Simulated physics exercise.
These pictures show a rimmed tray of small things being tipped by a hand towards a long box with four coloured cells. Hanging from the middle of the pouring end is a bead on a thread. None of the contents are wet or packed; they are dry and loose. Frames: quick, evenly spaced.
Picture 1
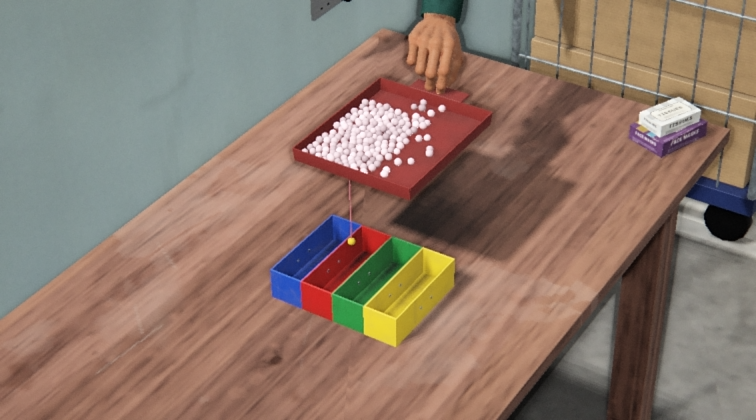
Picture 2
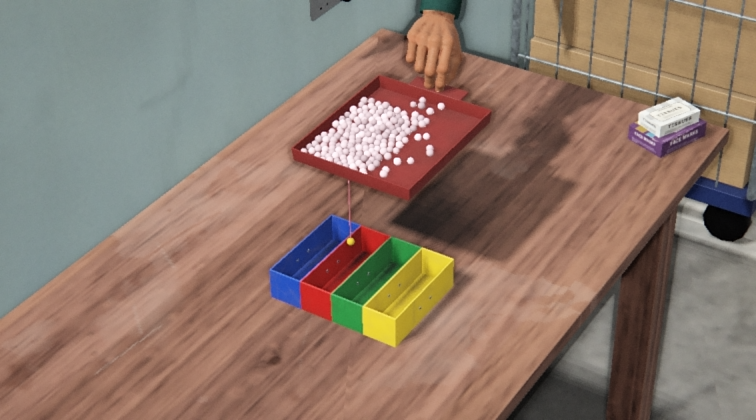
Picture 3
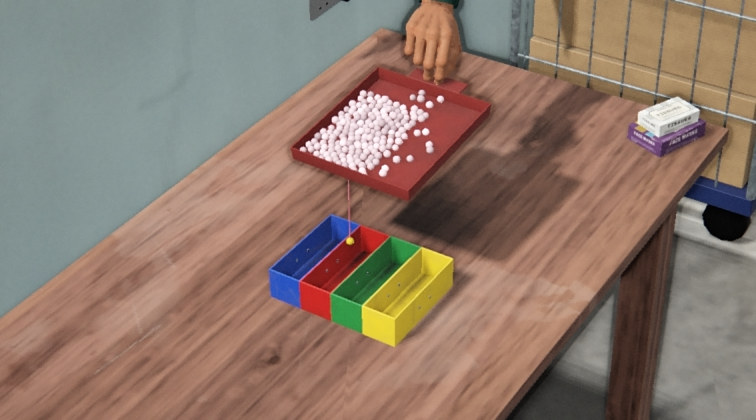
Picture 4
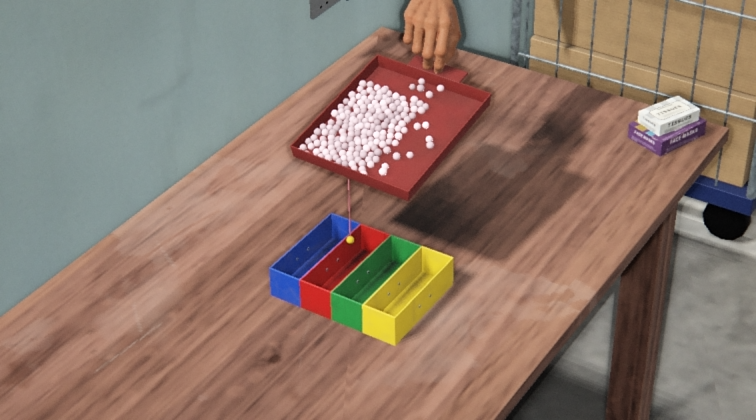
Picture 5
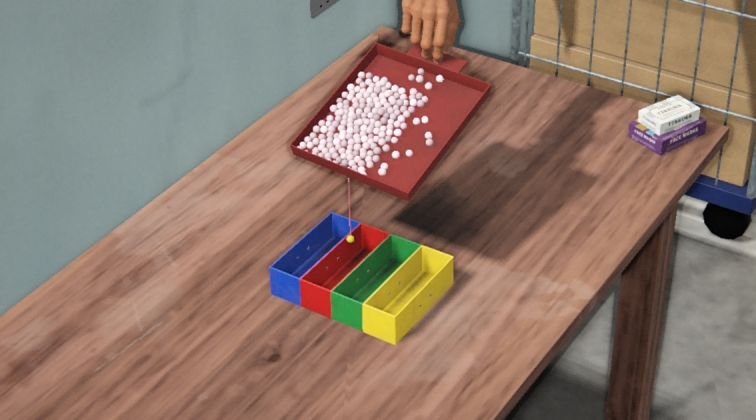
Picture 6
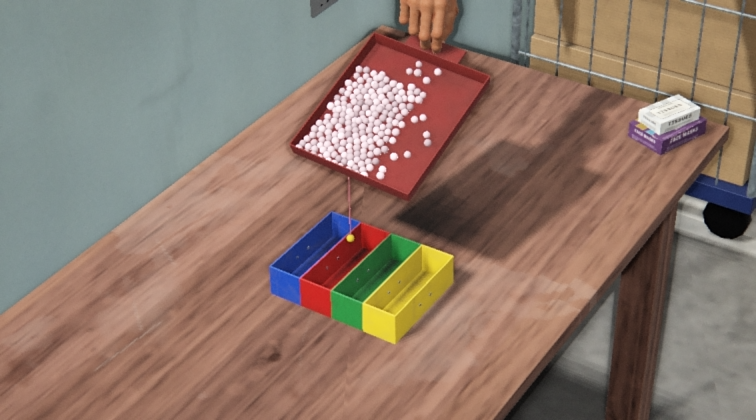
A red rimmed tray of small pale pink balls, held by a hand at its far end, gradually tilts as that end rises above a box with blue, red, green and yellow cells, while the balls shift slightly within it.
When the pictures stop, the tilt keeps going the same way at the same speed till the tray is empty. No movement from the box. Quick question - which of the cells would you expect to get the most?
I would expect the green cell to get the most.
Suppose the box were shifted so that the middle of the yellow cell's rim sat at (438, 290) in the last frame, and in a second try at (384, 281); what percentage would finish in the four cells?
You'd get about 90 per cent first and about 90 per cent second.
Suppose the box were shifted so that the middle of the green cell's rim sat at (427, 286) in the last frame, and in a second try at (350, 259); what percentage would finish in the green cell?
Roughly 0% first, roughly 30% second.
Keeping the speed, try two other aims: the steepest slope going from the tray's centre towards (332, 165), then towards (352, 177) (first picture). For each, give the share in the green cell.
I'd say roughly 0 percent with the first slope, 30 percent with the other.
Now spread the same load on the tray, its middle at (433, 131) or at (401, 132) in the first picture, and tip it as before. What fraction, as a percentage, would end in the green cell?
Around 30 percent the first time and around 50 percent the second time.
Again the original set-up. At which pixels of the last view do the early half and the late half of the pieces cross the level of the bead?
I'd put it at roughly (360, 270), and after that at roughly (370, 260).
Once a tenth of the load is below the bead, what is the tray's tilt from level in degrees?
About 95° of tilt.
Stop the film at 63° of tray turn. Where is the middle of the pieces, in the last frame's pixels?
I'd mark the middle close to (362, 152).
Shortly afterwards, tray tipped steeply; all but a few on the tray; only a few falling or outside the box.
Next, tray tipped past a quarter turn; near a third on the tray; a little in the green cell; a little in the red cell; a little in the yellow cell; only a few in the blue cell; near a third falling or outside the box.
Some moments later, tray tipped past a quarter turn; near a third in the green cell; near a quarter in the yellow cell; near a quarter in the red cell; a little in the blue cell; a little falling or outside the box.
In the end, tray tipped past a quarter turn; near a third in the green cell; near a quarter in the yellow cell; near a quarter in the red cell; a little in the blue cell; a little outside the box.
